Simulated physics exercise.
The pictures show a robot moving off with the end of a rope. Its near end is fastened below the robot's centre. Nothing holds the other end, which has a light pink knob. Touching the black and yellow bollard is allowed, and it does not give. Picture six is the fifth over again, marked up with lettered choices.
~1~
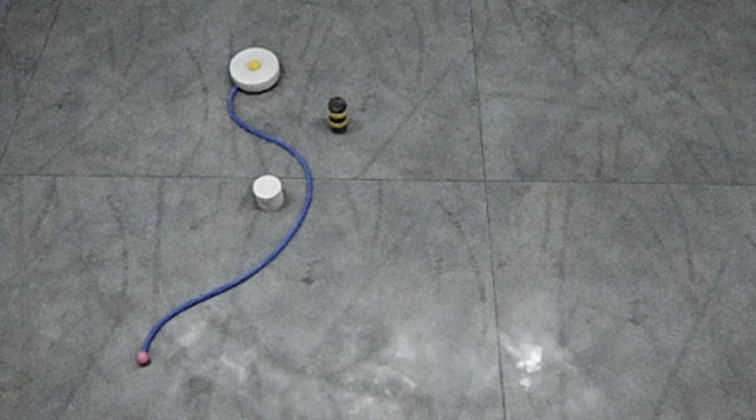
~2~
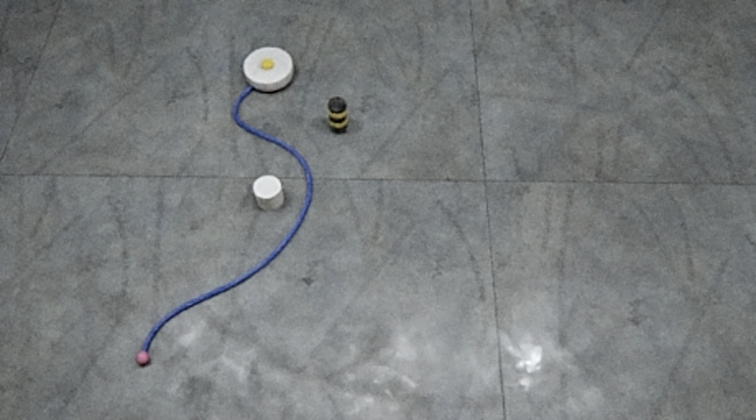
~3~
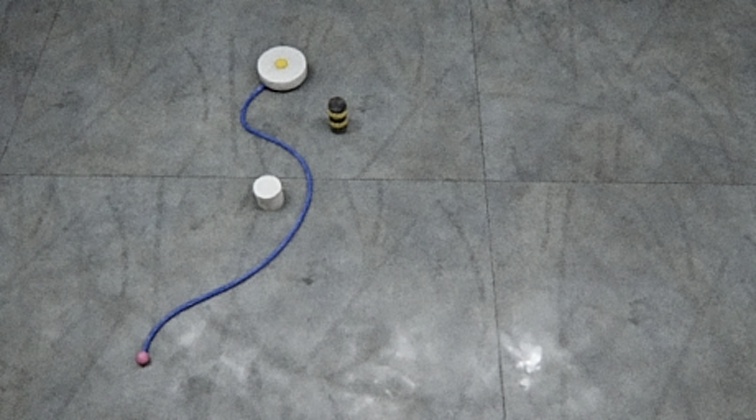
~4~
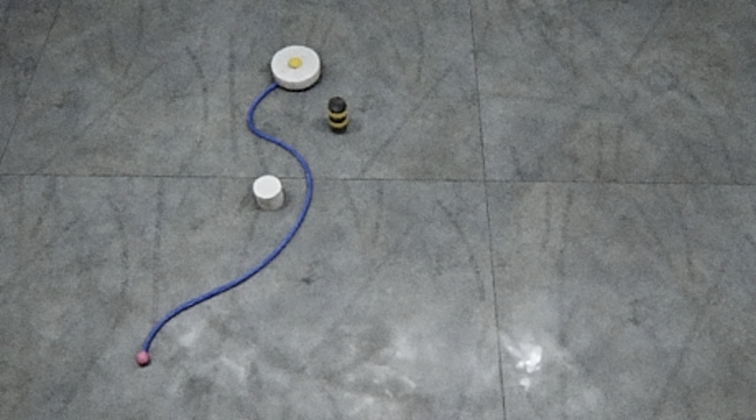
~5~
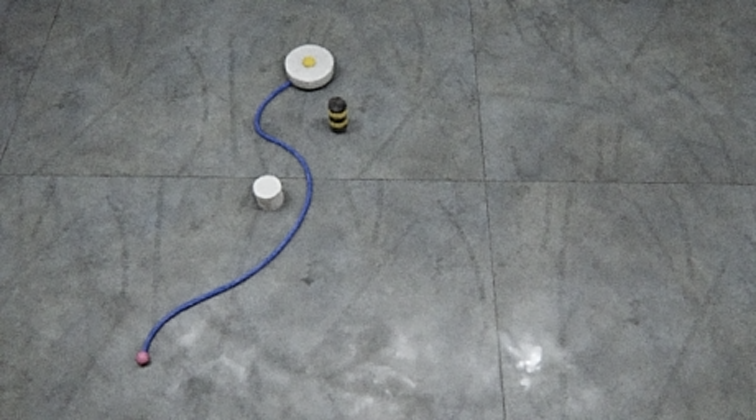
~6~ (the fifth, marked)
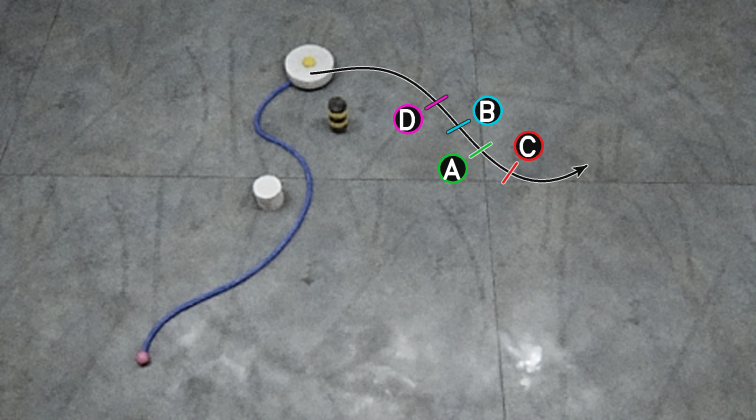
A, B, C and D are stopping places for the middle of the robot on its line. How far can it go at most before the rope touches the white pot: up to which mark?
No farther than B.
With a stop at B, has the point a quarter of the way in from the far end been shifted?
Yes.
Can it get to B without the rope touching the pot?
For that mark, yes.
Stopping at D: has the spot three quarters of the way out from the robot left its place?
No.
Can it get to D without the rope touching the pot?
Yes.
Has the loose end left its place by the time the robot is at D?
By then, no.
On the marked copy, A at (481, 150); B at (459, 126); C at (510, 173); D at (436, 102); the route from (311, 74) via (451, 118) to (586, 166).
With B. Early on, robot (371, 63), middle of the rope (307, 207), free end (142, 358).
Further on, robot (425, 86), middle of the rope (307, 206), free end (142, 358).
At the end, robot (459, 121), middle of the rope (300, 184), free end (146, 348); only the bollard has been touched, if anything.
As for the rest, A brings the rope against the pot; C brings the rope against the pot; D is safe but short.
